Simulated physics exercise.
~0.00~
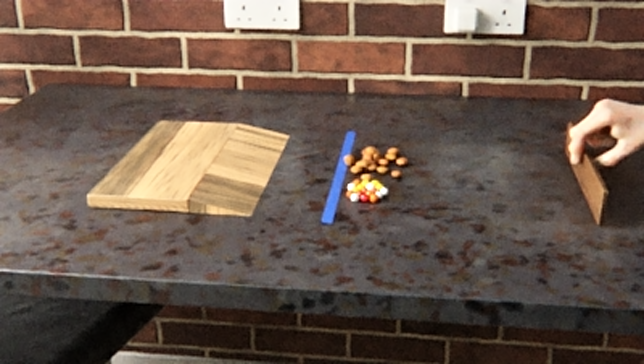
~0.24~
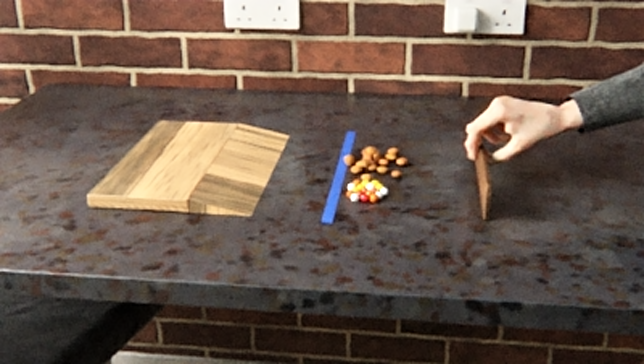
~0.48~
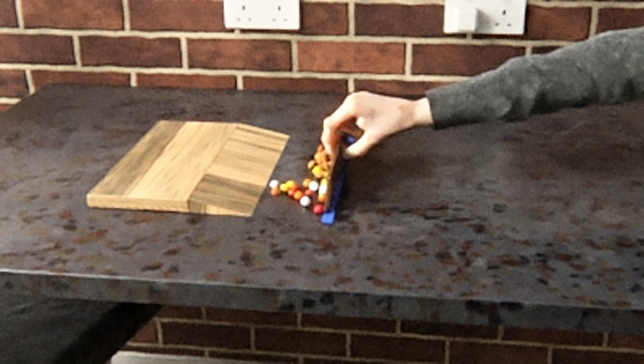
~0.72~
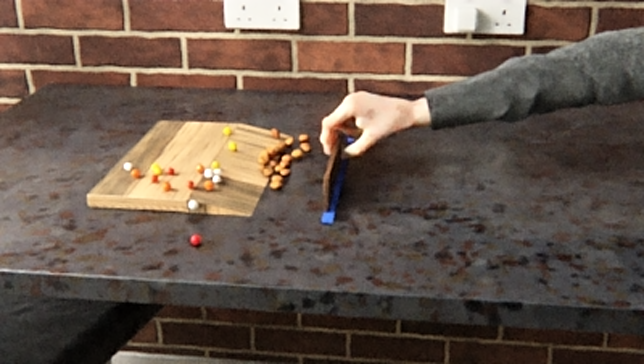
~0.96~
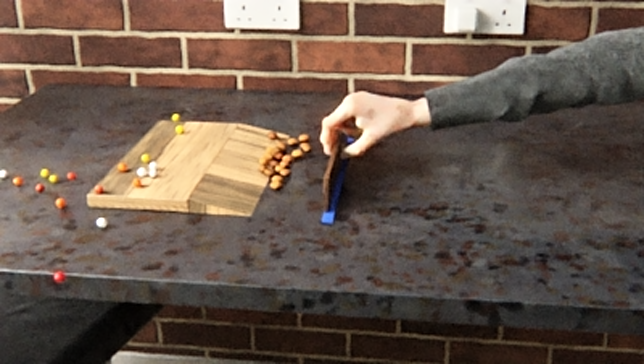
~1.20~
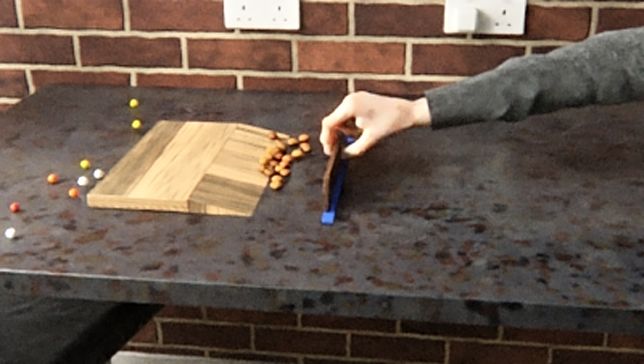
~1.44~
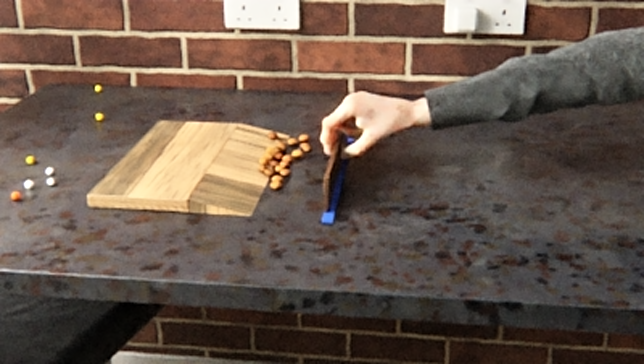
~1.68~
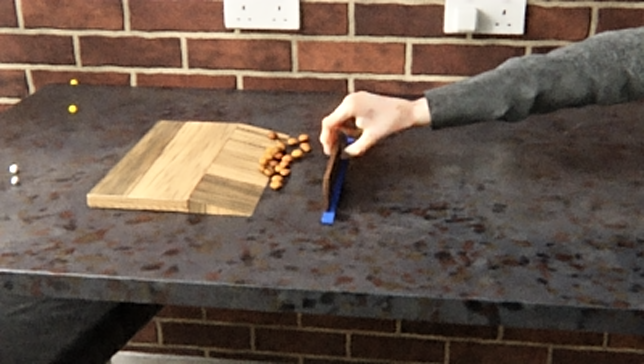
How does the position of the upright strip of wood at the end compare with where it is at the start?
At the start it stands near the right side of the worktop, well away from the heaps. At the end it stands much farther left, at the blue tape near the middle.
A thin brown strip of wood, held upright by a hand from the right, slides left across a dark speckled worktop, seen from the front and slightly above against a brick wall. Ahead of it lie a farther heap of brown pieces and a nearer heap of small colourful balls, beside blue tape and a pale wooden slab. The strip sweeps both heaps left and stops at the tape. The colourful balls roll on over the slab and scatter beyond it, while the brown pieces stall at its right edge. Finally, only a few yellow and white balls remain visible at far left.
